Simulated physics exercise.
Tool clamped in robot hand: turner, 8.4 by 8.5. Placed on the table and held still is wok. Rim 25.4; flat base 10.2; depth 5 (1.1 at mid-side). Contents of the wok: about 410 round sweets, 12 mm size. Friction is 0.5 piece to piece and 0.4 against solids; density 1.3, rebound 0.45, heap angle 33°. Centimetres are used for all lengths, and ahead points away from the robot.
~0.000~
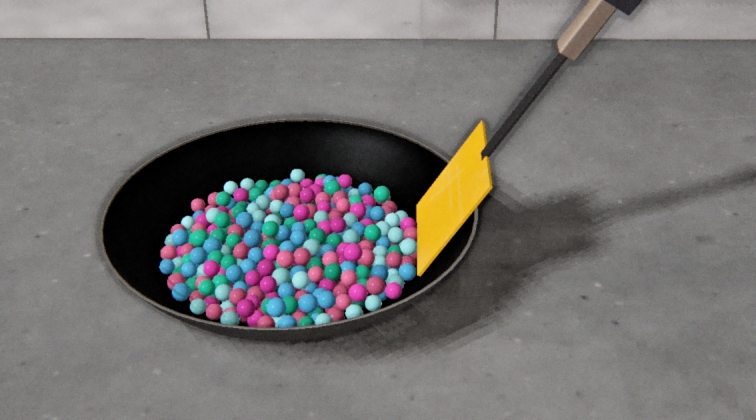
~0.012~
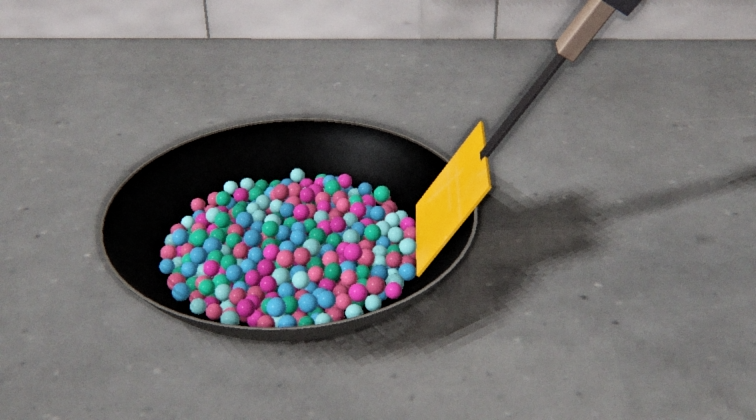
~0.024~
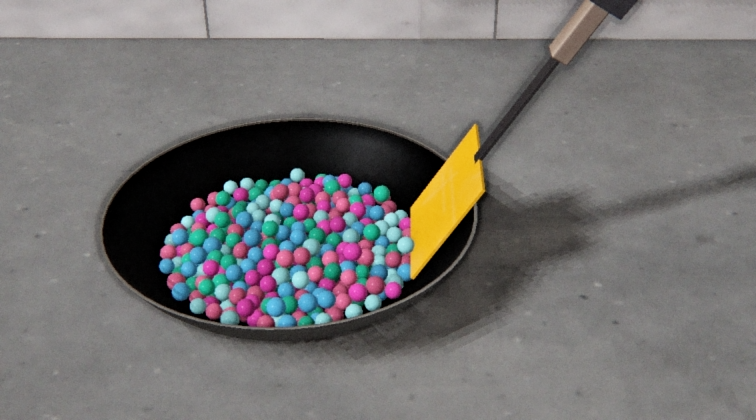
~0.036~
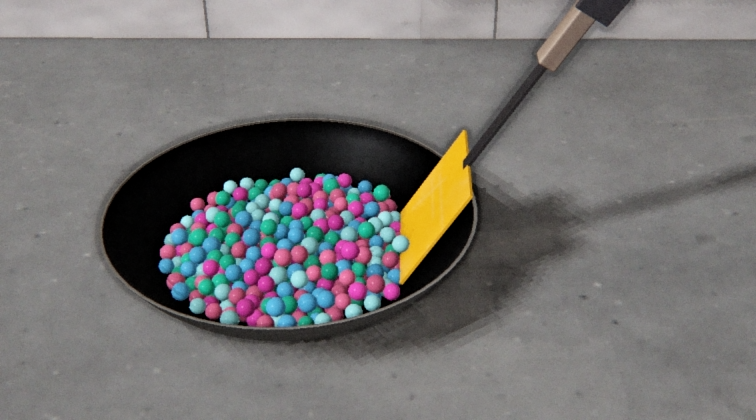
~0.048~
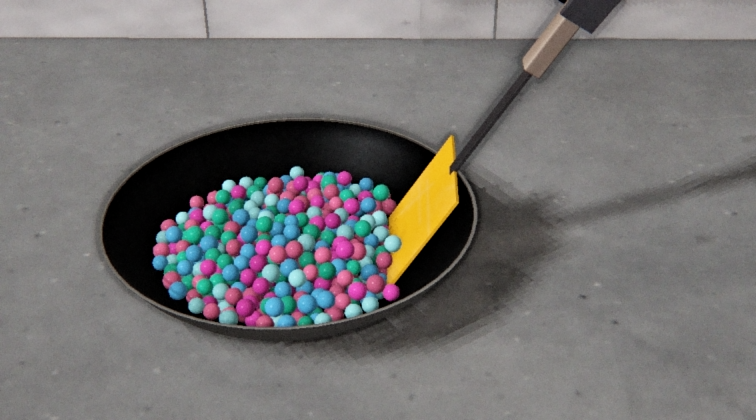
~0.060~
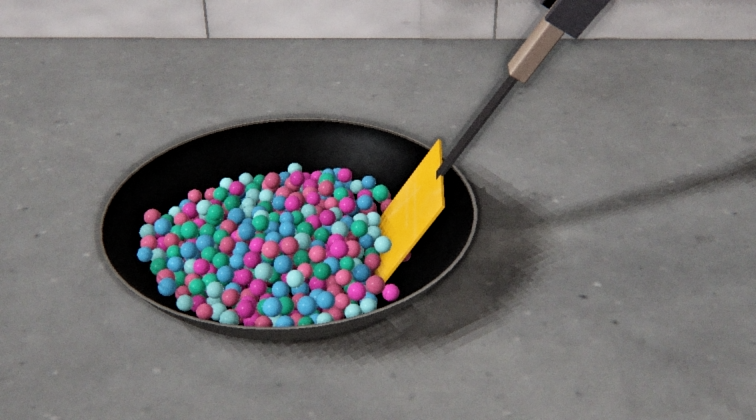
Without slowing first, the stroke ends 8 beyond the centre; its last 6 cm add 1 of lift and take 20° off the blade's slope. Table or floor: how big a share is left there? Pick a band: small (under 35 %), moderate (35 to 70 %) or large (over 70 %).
The share is small, under 35 %.
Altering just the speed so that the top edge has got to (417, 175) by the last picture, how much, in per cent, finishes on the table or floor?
I'd say around 50 per cent.
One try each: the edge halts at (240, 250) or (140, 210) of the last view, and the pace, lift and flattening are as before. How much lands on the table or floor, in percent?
About 5 and 50 per cent.
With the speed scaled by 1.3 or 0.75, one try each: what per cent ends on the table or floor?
Some 35 and 15 per cent.
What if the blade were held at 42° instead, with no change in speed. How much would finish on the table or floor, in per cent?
It would come to roughly 20 percent.
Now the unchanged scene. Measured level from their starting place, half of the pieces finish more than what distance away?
Distance: Around 8 cm.
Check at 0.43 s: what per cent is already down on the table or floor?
About 25 per cent.
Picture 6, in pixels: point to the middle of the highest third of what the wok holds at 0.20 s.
Near (169, 214).
After 0.13 s, sloping 58°, highest piece 7 above the table; 403 in the wok, 3 on the blade or in flight.
After 0.20 s, sloping 51°, highest piece 7 above the table; 396 in the wok, 10 on the blade or in flight.
After 0.43 s, sloping 38°, highest piece 6 above the table; 300 in the wok, 96 on the table or floor, 10 on the blade or in flight.
After 1.48 s, sloping 38°, highest piece 6 above the table; 299 in the wok, 107 on the table or floor.
At rest, 299 in the wok, 107 on the table or floor. That is 26 % on the table or floor.
